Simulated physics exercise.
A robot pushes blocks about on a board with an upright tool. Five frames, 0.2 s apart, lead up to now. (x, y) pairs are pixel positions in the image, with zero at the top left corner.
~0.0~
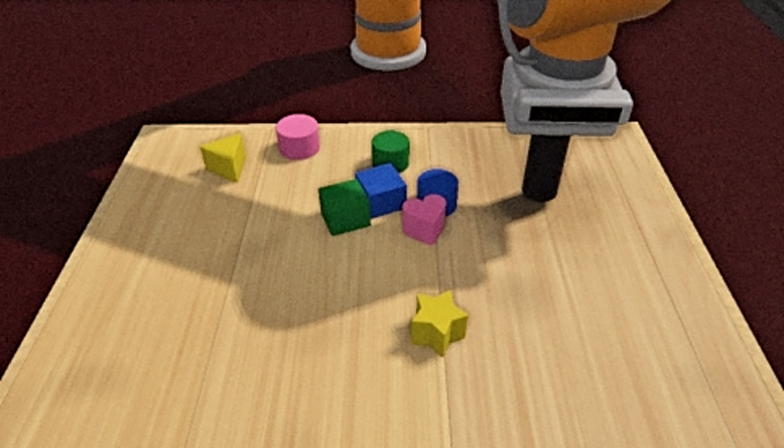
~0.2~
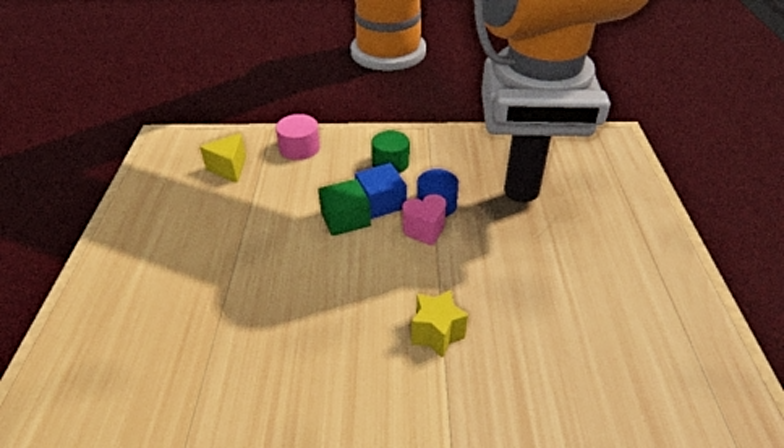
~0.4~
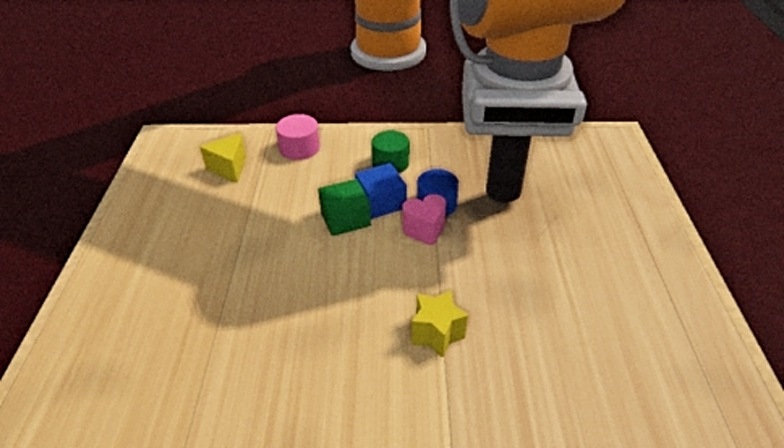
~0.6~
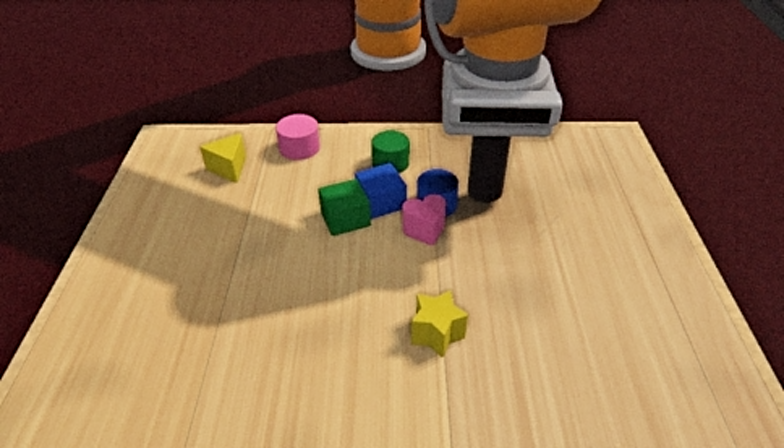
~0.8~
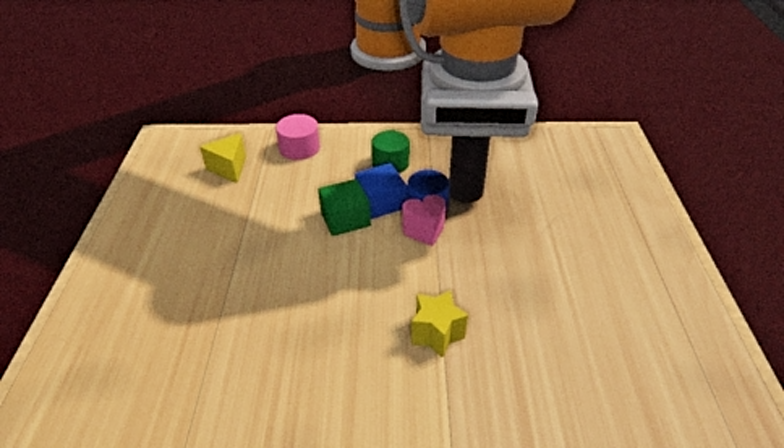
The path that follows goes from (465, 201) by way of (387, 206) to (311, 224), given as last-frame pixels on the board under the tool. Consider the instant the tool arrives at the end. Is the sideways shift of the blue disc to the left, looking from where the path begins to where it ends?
Yes
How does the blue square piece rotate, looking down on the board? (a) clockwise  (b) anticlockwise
Correct choice: A.
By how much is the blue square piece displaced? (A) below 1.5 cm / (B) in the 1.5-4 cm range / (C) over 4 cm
C - over 4 cm.
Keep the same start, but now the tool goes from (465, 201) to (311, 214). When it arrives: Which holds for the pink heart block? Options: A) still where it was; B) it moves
I'll go with A - still where it was.
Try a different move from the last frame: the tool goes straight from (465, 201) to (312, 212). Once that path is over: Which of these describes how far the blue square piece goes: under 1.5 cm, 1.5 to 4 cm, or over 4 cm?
It goes a long way, over 4 cm.
The first path, step by step. One third of the way, tool at (413, 195); green square piece at (288, 196), turned 30° anticlockwise; blue square piece at (337, 183), turned 50° clockwise; blue disc at (377, 192).
Two thirds of the way, tool at (360, 200); green square piece at (278, 198), turned 30° anticlockwise; blue square piece at (315, 181), turned 65° clockwise; blue disc at (334, 207).
At the end, tool at (310, 215); green square piece at (259, 202), turned 25° anticlockwise; blue square piece at (295, 176), turned 70° clockwise; pink heart block still; blue disc at (306, 228).
